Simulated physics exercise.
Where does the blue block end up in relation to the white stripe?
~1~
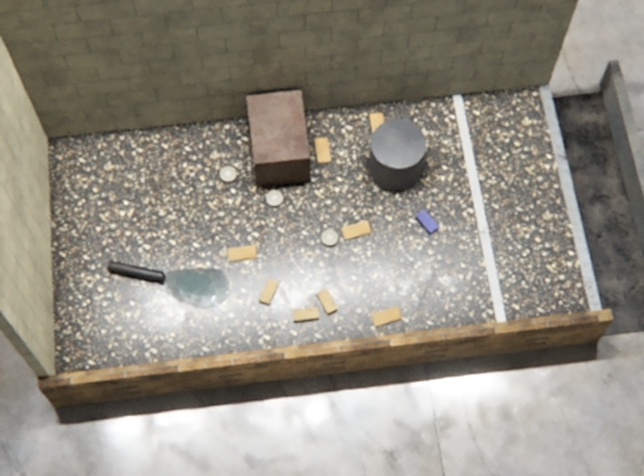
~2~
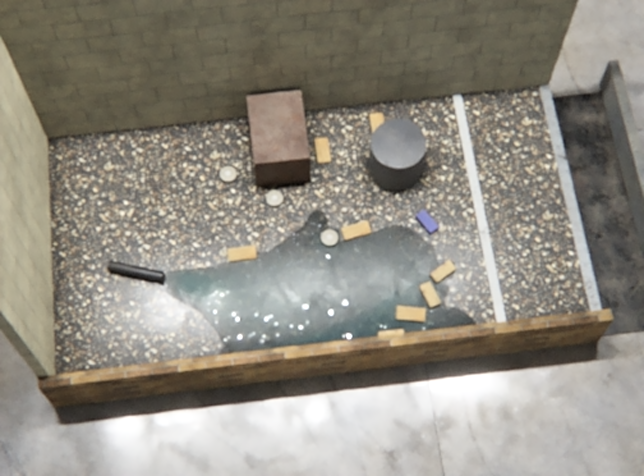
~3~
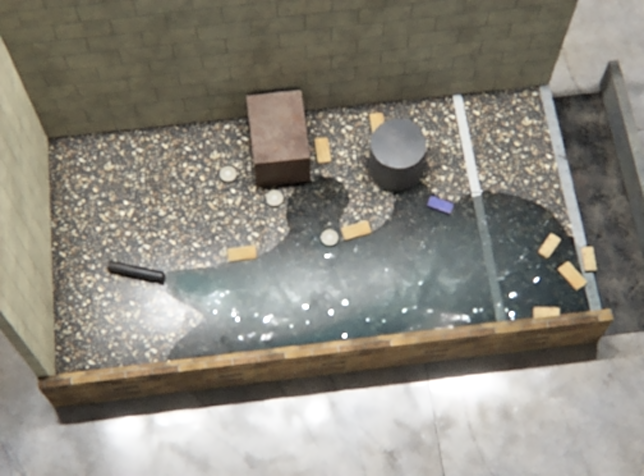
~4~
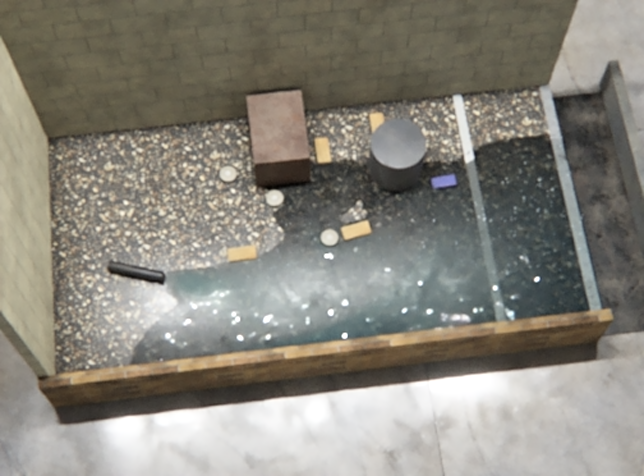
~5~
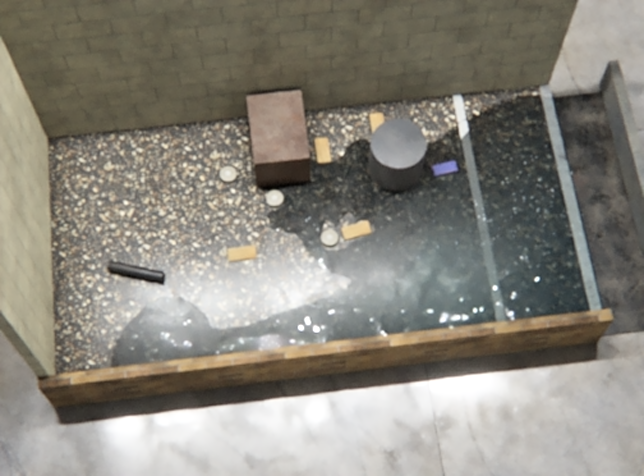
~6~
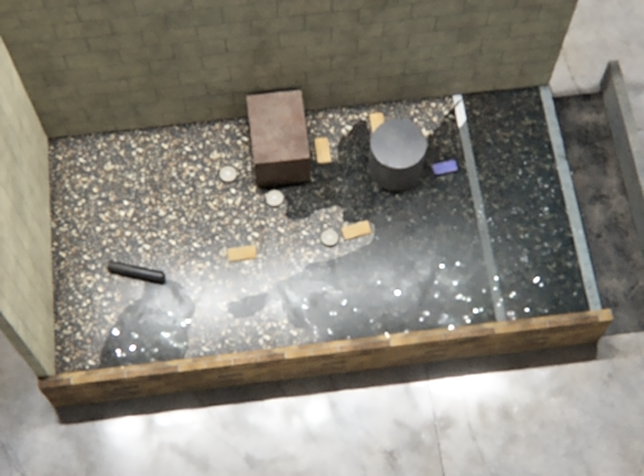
The blue block ends up just left of the white stripe, near the grey cylinder, without crossing it.
